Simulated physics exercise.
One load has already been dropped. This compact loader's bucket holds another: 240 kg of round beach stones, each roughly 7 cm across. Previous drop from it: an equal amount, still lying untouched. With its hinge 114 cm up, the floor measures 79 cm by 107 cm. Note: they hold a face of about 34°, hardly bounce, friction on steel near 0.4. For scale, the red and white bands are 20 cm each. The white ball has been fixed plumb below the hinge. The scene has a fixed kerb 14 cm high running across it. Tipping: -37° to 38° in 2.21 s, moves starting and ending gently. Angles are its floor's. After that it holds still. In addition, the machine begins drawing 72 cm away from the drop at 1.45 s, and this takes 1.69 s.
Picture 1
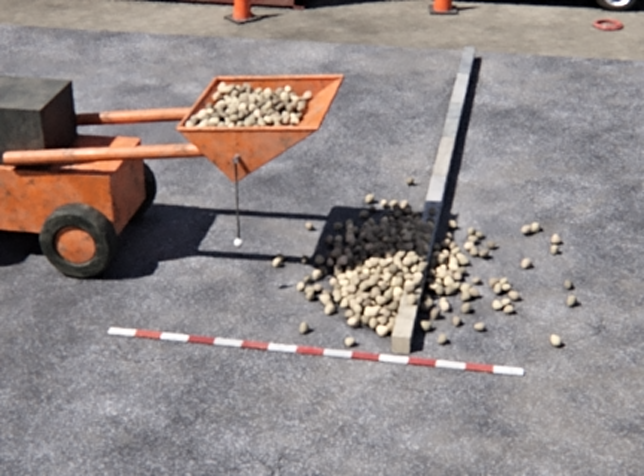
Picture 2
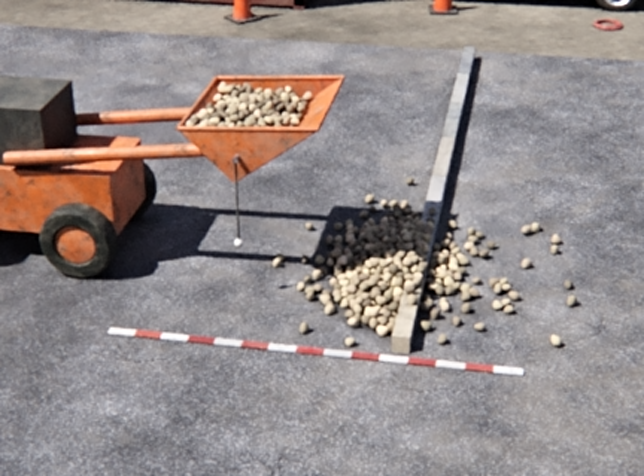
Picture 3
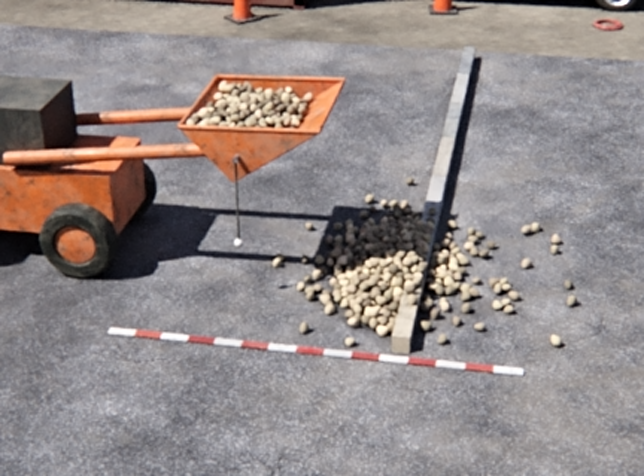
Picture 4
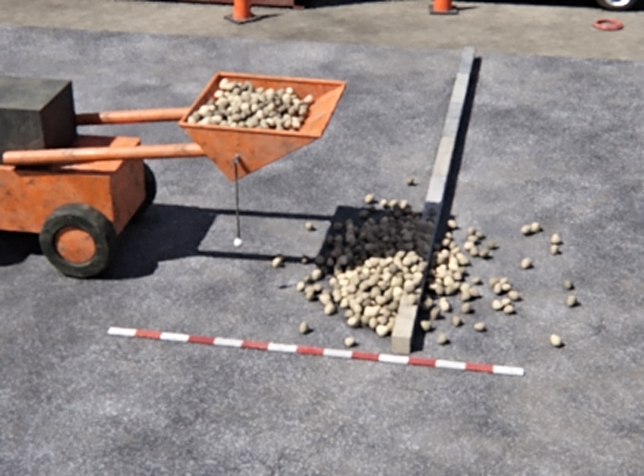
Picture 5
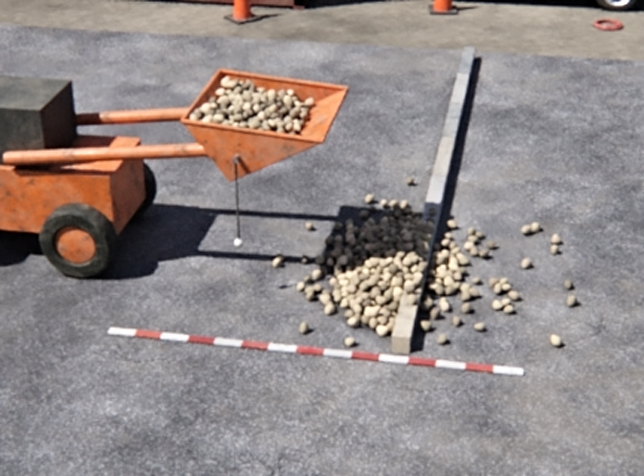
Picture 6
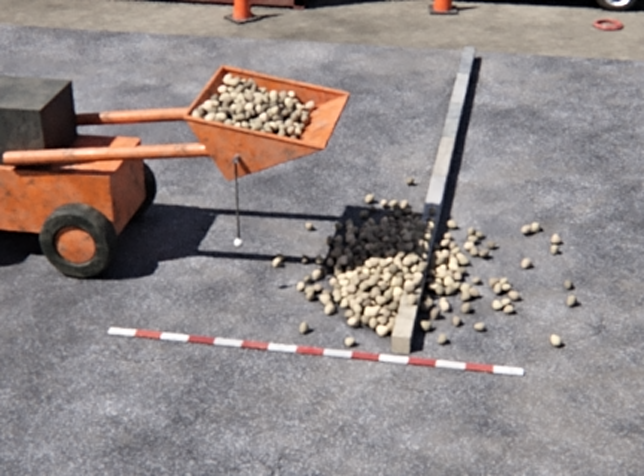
The orange loader's raised bucket, full of pale rounded stones, slowly tilted a little forward and down at its right lip, while the machine stayed put and the stone pile across the kerb lay still.
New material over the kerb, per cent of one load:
0 per cent.
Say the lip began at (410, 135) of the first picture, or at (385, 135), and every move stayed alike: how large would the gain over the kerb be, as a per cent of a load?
Some 45 percent first and 20 percent second.
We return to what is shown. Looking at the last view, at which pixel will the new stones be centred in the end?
In the last view, somewhere near (327, 254).
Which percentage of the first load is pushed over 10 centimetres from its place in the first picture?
Roughly 0 percent.
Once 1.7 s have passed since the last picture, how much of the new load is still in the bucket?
Roughly 0 per cent remains inside.
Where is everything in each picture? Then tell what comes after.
The bucket is at -37°, its lip at (318, 128); the top of the load is at (263, 100). The earlier load is highest near (410, 248), 23 cm above ground level, 84 % on this side of the kerb, 16 % over the kerb, in the first picture.
The bucket is at -36°, its lip at (319, 129); the top of the load is at (260, 99), in the second picture.
Lip at (320, 132), floor tilted -35°, highest stones at (253, 96), in the third picture.
The bucket is at -32°, its lip at (321, 136); the top of the load is at (249, 93), in the fourth picture.
The bucket is at -28°, its lip at (323, 141); the top of the load is at (239, 93), in the fifth picture.
The bucket is at -23°, its lip at (325, 148); the top of the load is at (238, 89), in the sixth picture.
Then, 1.1 s after the last picture the floor is at 26°; in per cent of one load, 91 in the bucket, 93 on this side of the kerb, 16 over the kerb; the foremost stones are at (549, 265).
Then, 1.7 s after the last picture the floor is at 38°; in per cent of one load, 2 in the bucket, 182 on this side of the kerb, 16 over the kerb; the foremost stones are at (549, 265).
Then, 3.0 s after the last picture the floor is at 38°; in per cent of one load, 0 in the bucket, 184 on this side of the kerb, 16 over the kerb; the foremost stones are at (549, 265).
Then, 5.5 s after the last picture the floor is at 38°; in per cent of one load, 0 in the bucket, 184 on this side of the kerb, 16 over the kerb; the foremost stones are at (549, 265). Net gain over the kerb, 0.
